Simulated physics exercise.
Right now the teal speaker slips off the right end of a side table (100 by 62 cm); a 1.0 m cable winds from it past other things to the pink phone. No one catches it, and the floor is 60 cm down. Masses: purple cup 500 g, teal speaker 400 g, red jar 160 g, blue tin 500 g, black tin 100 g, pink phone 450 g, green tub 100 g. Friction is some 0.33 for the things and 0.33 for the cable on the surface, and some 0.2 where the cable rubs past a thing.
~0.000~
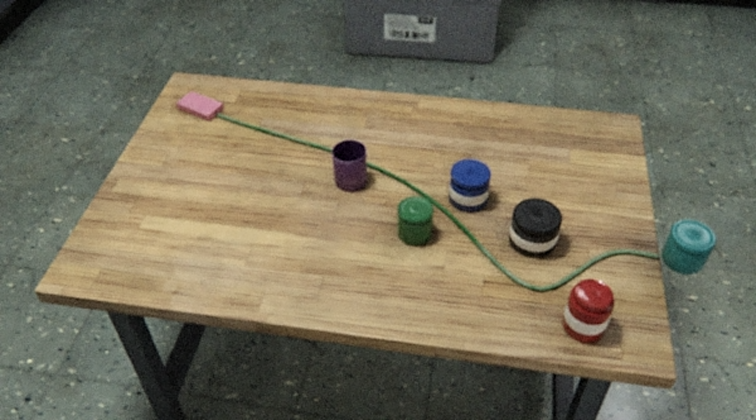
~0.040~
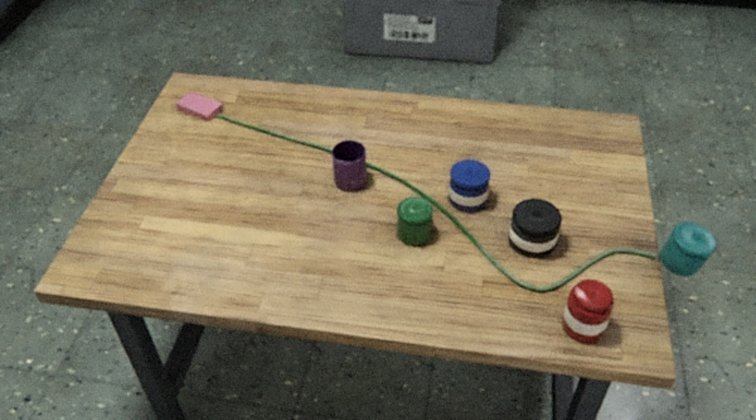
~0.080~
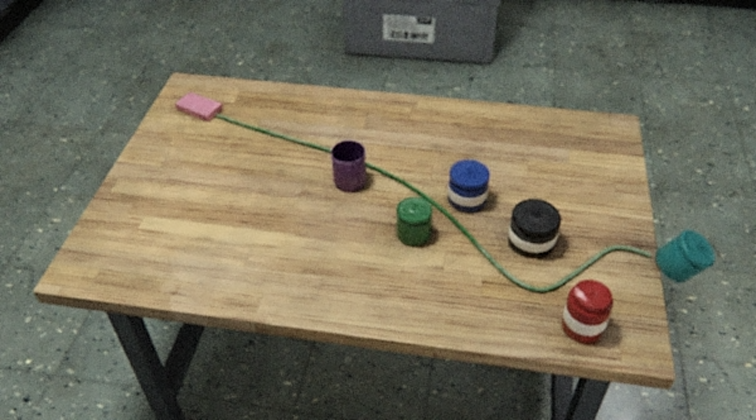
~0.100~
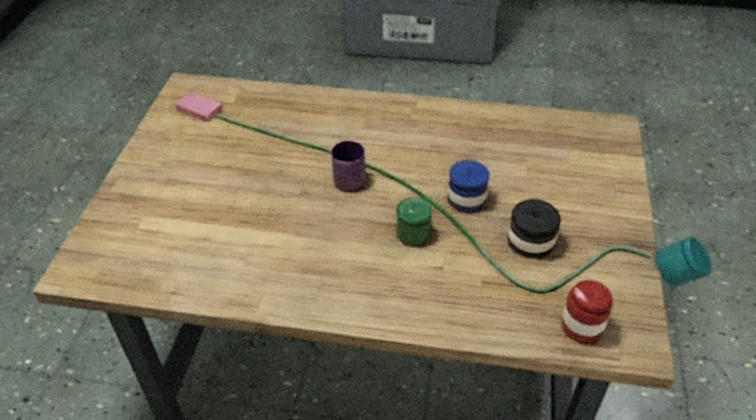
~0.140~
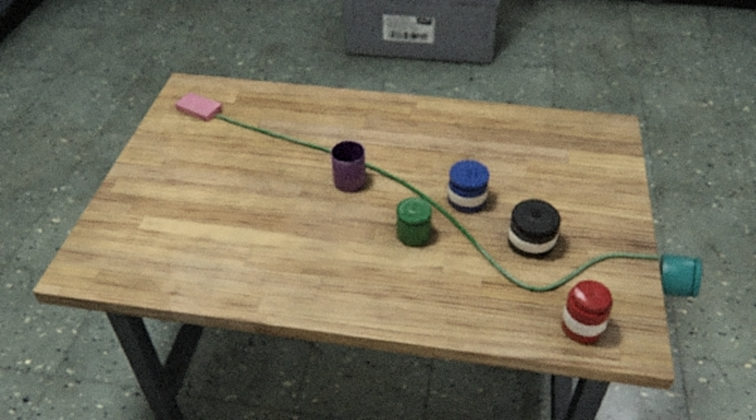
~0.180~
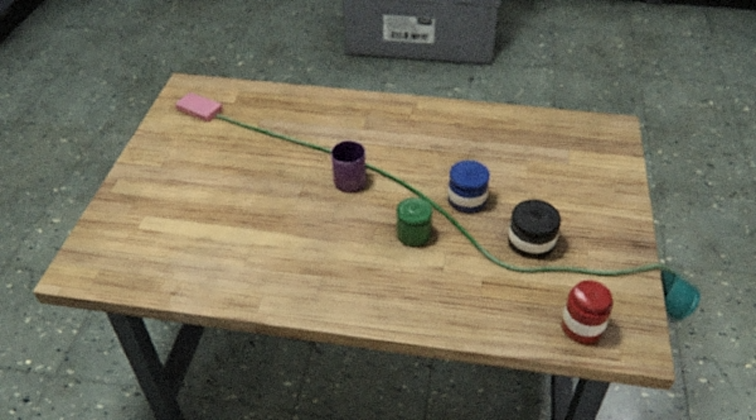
A wooden table stands on a speckled grey floor, seen from above at a steady angle, with a grey bin behind it. A green cable winds from a pink block at the far left past purple, green, blue, black and red containers to a teal cylinder at the right edge. The cylinder tips over and slides downward beyond the edge, and the cable's right-hand curve straightens.
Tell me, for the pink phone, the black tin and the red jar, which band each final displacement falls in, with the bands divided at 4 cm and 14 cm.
Bands: Pink phone - highest band, black tin - highest band, red jar - lowest band.
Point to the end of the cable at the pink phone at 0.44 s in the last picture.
At about pixel (254, 129).
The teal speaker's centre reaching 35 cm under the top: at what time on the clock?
0.75 s.
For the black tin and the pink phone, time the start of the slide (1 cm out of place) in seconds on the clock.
For the black tin it's 0.24 s, while the pink phone gets there at 0.26 s.
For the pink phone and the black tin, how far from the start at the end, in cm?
I'd put the pink phone at around 35 centimetres and the black tin at around 35 centimetres.
At 0.4 s, the cable's tail end at (254, 129); black tin 25 cm off its start, pink phone 9 cm off its start, teal speaker over the edge.
At 0.7 s, the cable's tail end at (292, 143); black tin 35 cm off its start, pink phone 19 cm off its start, teal speaker over the edge.
At 0.9 s, the cable's tail end at (333, 159); black tin 36 cm off its start at (589, 97), pink phone 28 cm off its start at (312, 146), teal speaker over the edge.
At 1.2 s, the cable's tail end at (360, 169); black tin 36 cm off its start, pink phone 34 cm off its start, teal speaker over the edge.
At 2.4 s, the cable's tail end at (368, 170); black tin 36 cm off its start at (589, 97), pink phone 35 cm off its start at (348, 156), red jar 0 cm off its start at (593, 294), teal speaker over the edge.
